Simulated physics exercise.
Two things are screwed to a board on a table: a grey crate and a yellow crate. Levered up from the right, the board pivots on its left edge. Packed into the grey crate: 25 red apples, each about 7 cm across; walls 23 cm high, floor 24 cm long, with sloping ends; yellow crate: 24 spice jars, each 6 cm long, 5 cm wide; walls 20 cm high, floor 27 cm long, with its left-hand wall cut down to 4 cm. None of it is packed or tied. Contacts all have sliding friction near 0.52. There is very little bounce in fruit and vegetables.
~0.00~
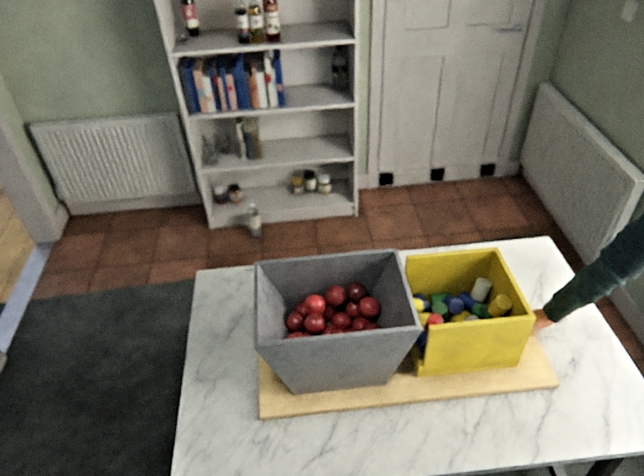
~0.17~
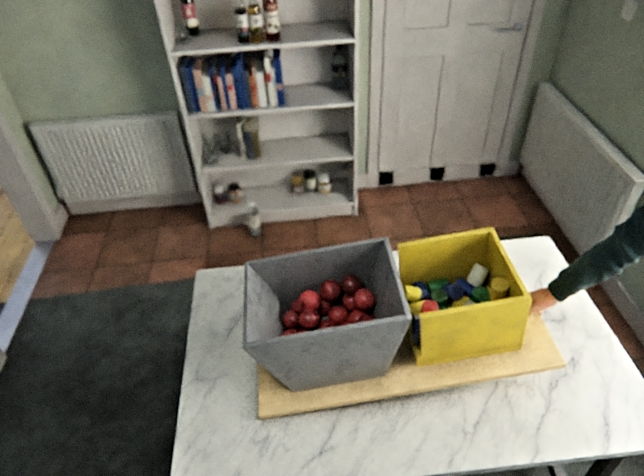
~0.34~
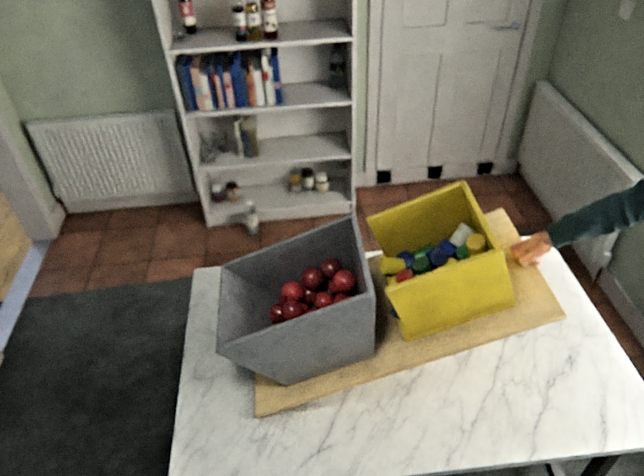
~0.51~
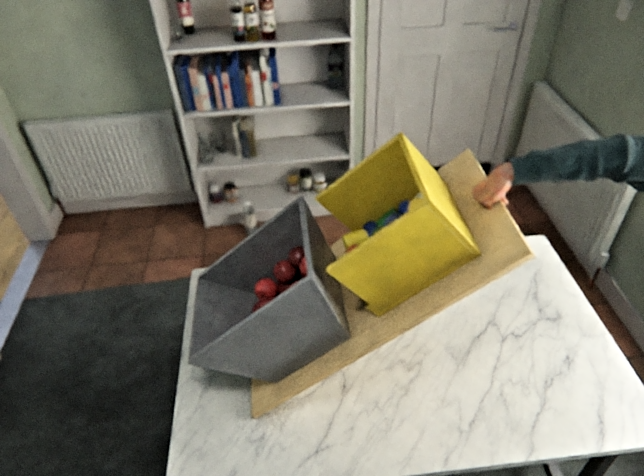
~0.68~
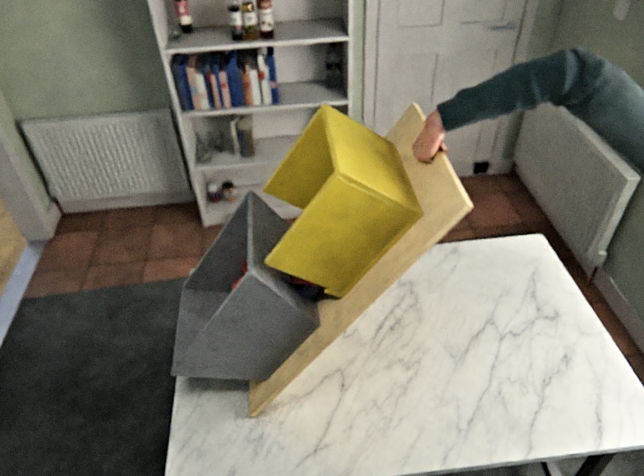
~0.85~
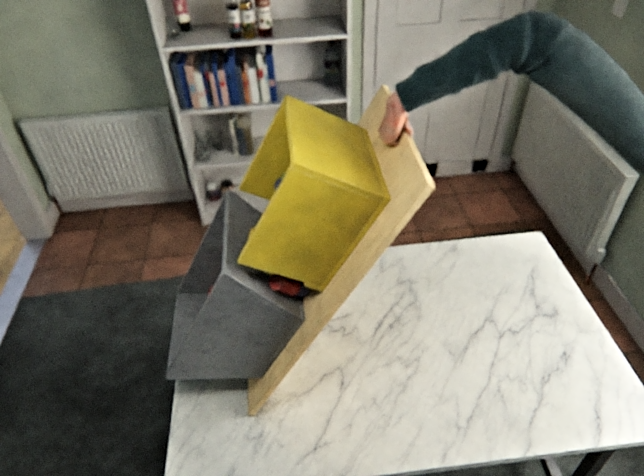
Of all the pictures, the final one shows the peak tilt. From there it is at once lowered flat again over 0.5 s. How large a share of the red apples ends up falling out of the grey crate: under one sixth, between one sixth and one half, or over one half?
Under one sixth.
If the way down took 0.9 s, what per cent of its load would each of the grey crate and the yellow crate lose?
Then the grey crate sheds 0 %, while the yellow crate sheds 40 %.
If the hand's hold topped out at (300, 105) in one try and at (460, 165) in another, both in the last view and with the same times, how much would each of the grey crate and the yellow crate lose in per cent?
Grey crate: 30 %, then 0 %; yellow crate: 60 %, then 30 %.
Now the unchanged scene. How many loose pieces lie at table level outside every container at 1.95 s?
Near 1, give or take.
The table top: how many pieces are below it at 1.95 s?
Estimated tally of pieces: Close to 0.
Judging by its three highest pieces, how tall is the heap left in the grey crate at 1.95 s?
Roughly 14 cm high.
After 1.03 s, tilt 42°; grey crate 25 in, 0 out and yellow crate 18 in, 6 out.
After 1.25 s, tilt 6°; grey crate 24 in, 1 out and yellow crate 15 in, 9 out.
After 1.56 s, tilt 0°; grey crate 24 in, 1 out and yellow crate 15 in, 9 out.
Outcome (at 1.95 s), grey crate 24 in, 1 out and yellow crate 15 in, 9 out. Asked share, 1 of 25, 4 per cent.
